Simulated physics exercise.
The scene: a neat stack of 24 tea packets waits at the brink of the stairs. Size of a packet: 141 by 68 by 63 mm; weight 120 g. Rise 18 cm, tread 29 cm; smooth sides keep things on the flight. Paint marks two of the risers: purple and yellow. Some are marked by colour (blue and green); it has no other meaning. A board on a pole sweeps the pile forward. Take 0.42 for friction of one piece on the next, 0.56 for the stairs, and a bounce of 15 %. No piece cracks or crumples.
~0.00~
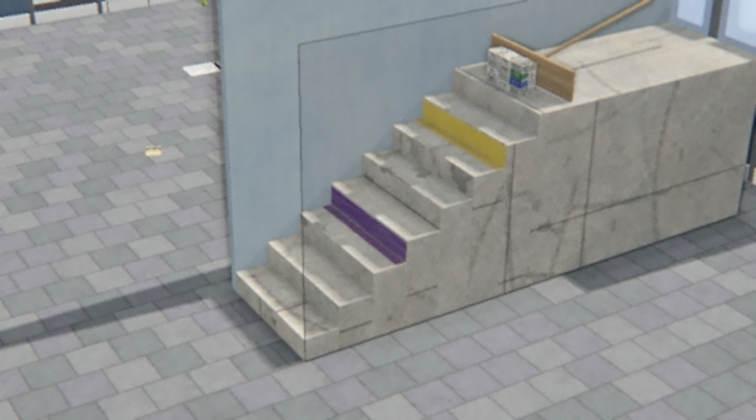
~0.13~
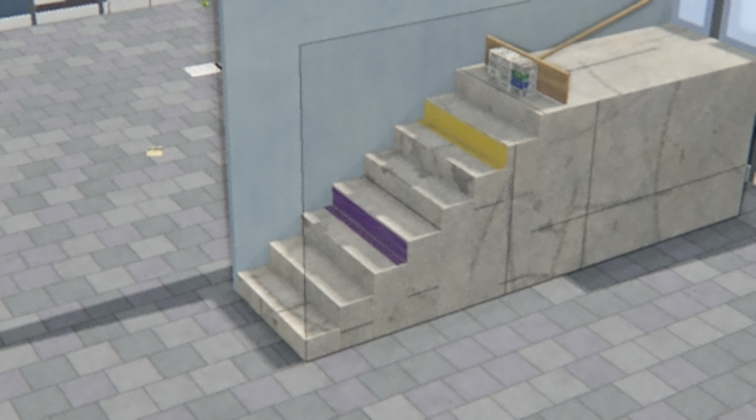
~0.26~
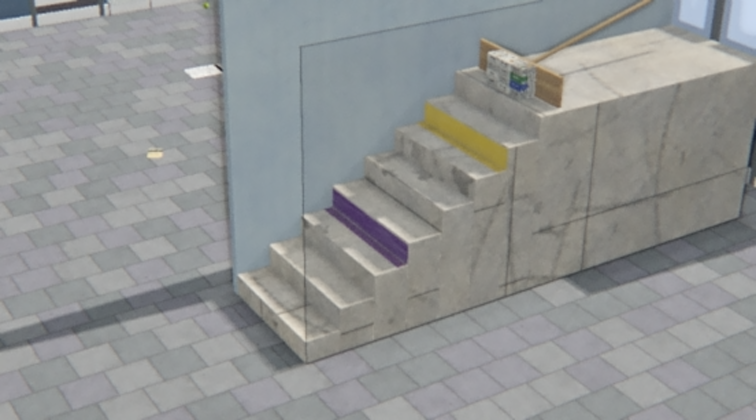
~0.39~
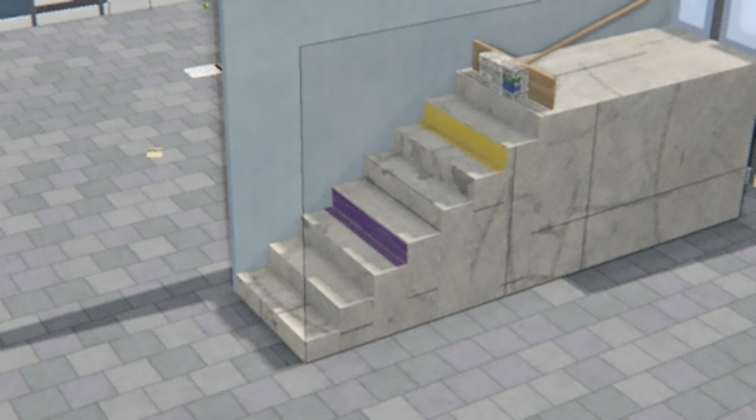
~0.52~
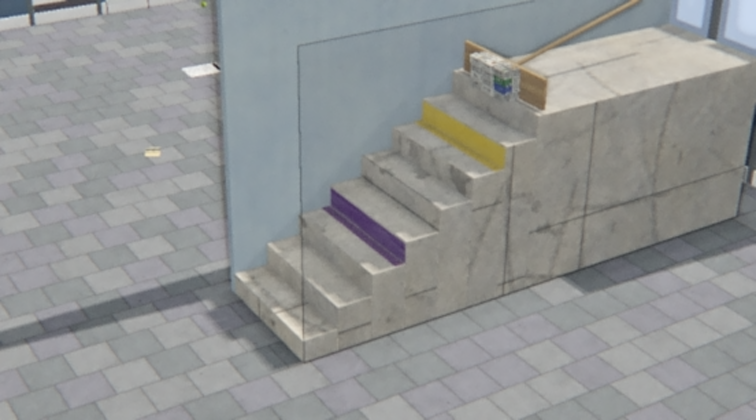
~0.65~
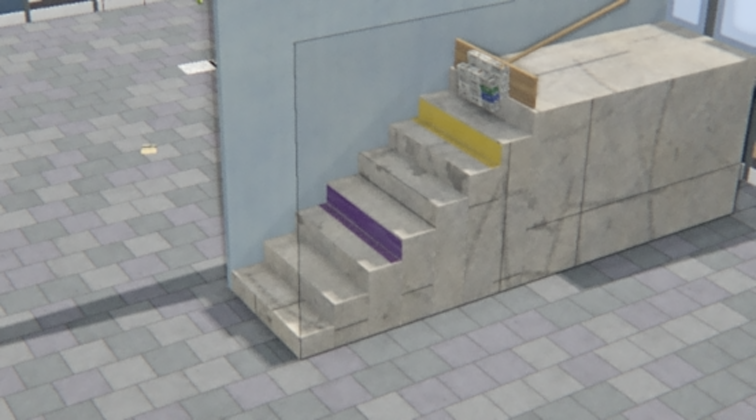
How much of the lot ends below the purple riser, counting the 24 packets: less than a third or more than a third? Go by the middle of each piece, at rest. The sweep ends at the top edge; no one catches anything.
Fewer than one in three of them.
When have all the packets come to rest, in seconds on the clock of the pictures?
Near 2.5 s.
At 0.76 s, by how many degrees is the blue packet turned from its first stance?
Some 20°.
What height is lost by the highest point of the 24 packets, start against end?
Roughly 30 cm.
By 0.76 s, none of the 24 packets below the purple riser, 24 disturbed; green packet tilted 23°, 17 cm lower; blue packet tilted 19°, 17 cm lower.
By 1.04 s, none of the 24 packets below the purple riser, 24 disturbed; green packet on its side; blue packet tilted 45°, 19 cm lower.
By 1.86 s, 3 of the 24 packets below the purple riser; green packet on its side; blue packet on its side.
When it is over (2.9 s), 3 of the 24 packets below the purple riser; green packet on its side; blue packet on its side. That is 12 per cent. In pixels of the last frame, middles, green packet near (447, 140), blue packet near (477, 121).
